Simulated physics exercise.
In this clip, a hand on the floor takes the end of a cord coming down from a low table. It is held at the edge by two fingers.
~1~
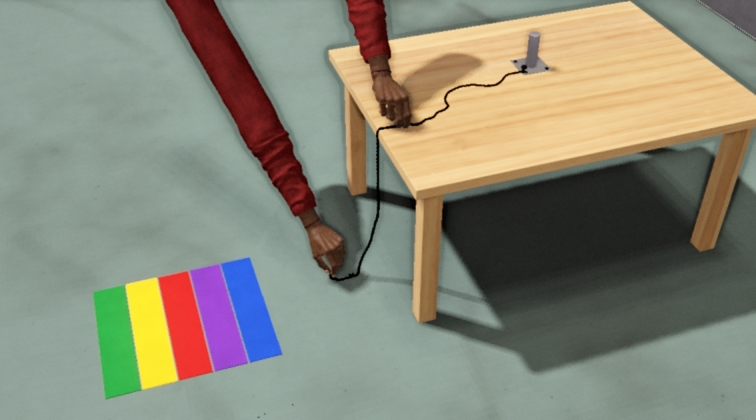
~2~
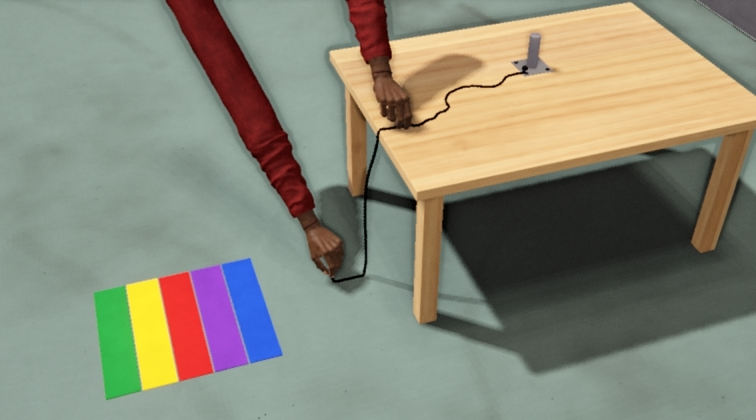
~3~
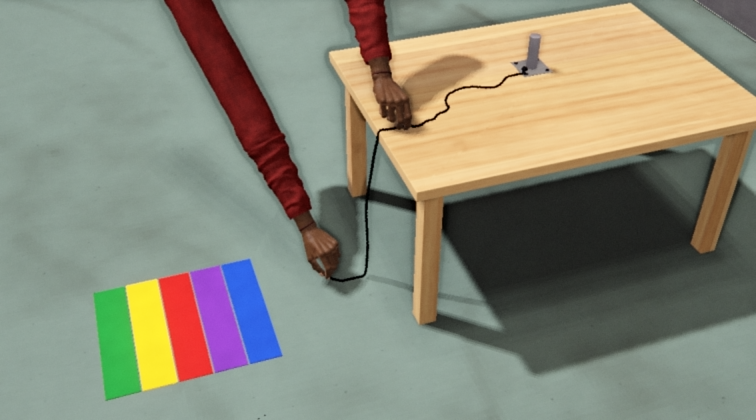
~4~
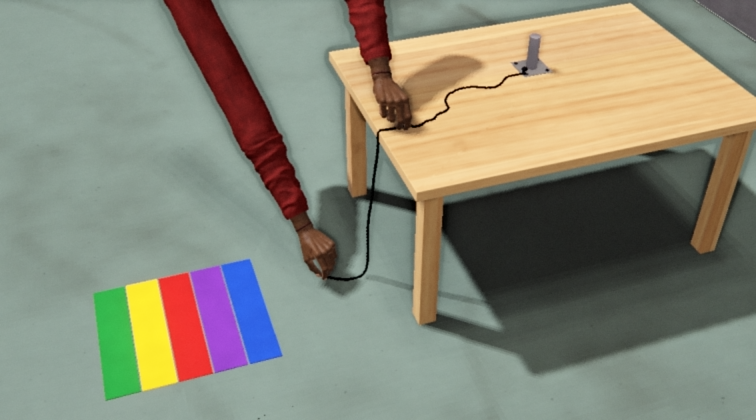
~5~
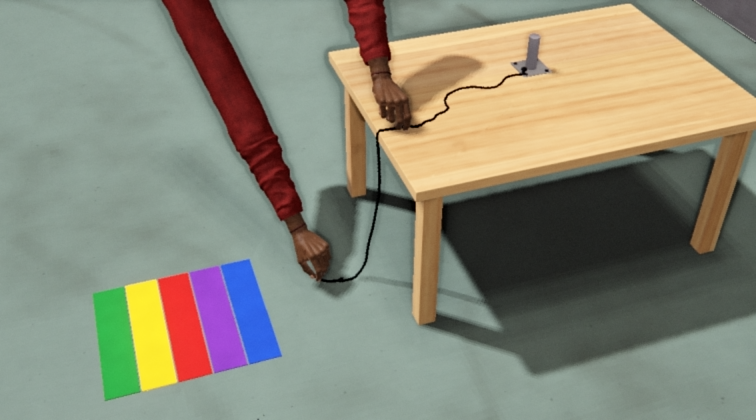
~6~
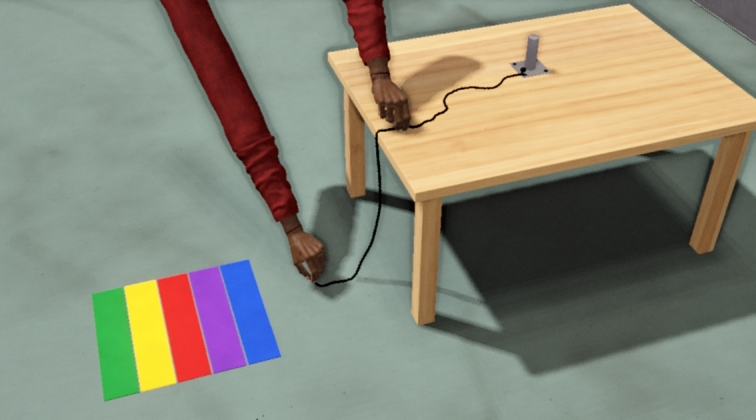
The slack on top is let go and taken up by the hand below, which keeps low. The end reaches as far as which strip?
As far as the red strip.
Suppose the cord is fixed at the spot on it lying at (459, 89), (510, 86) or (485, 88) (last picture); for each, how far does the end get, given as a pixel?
Result per try (px, approx.): (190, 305); (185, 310); (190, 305).
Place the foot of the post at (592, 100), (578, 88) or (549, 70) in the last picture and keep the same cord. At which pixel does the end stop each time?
First (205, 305), then (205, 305), then (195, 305).
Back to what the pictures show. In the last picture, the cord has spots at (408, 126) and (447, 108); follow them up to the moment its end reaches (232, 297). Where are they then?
You'll find them at about (374, 132) and about (417, 109).
Soon after, end near (232, 297); over blue.
After that, end near (197, 305); over purple.
At the stop, end near (175, 310); over red. It gets as far as the red strip.
